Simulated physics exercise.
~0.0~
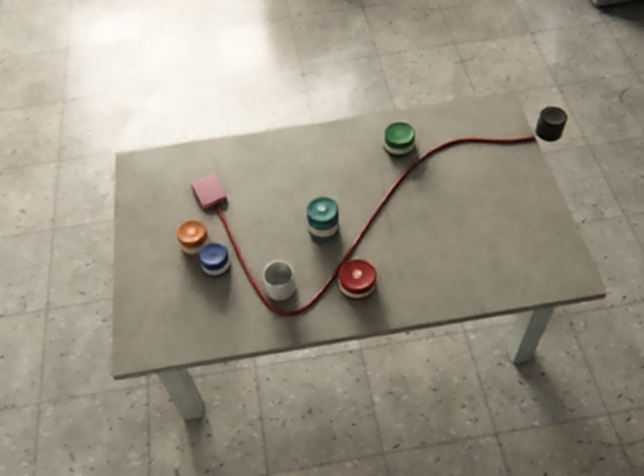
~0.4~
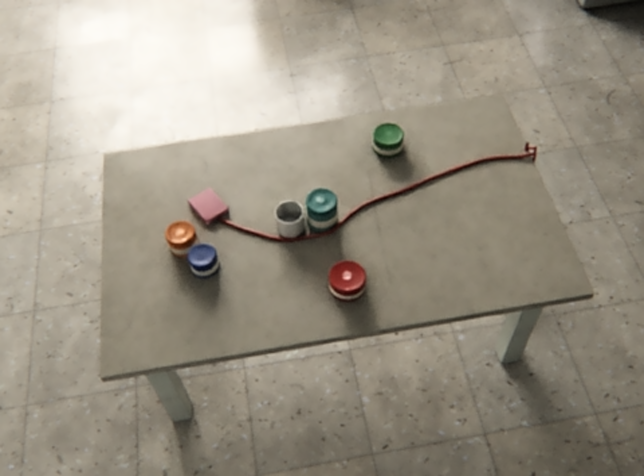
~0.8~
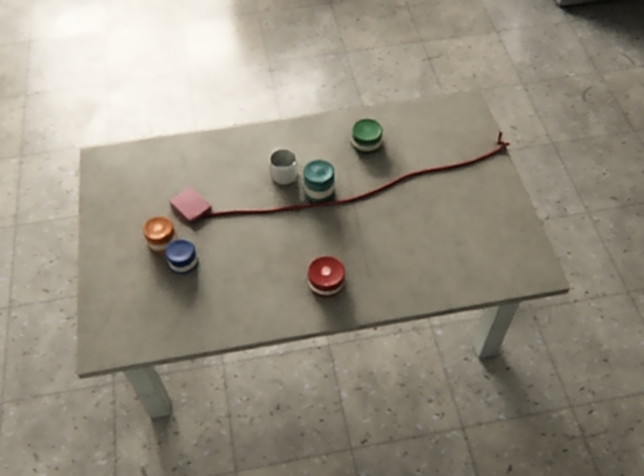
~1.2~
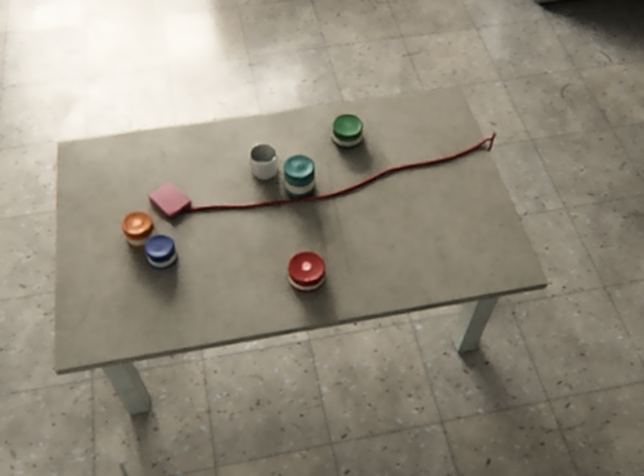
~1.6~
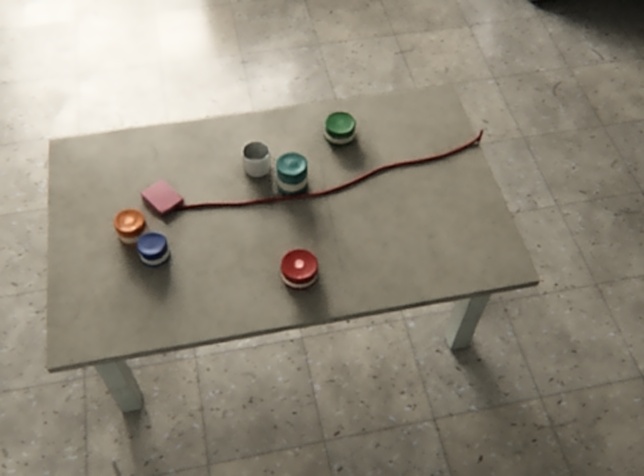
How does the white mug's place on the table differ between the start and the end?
At the start it stands near the front edge, in the bend of the red cable. By the end it is much farther back, just left of the teal tin and on the far side of the cable.
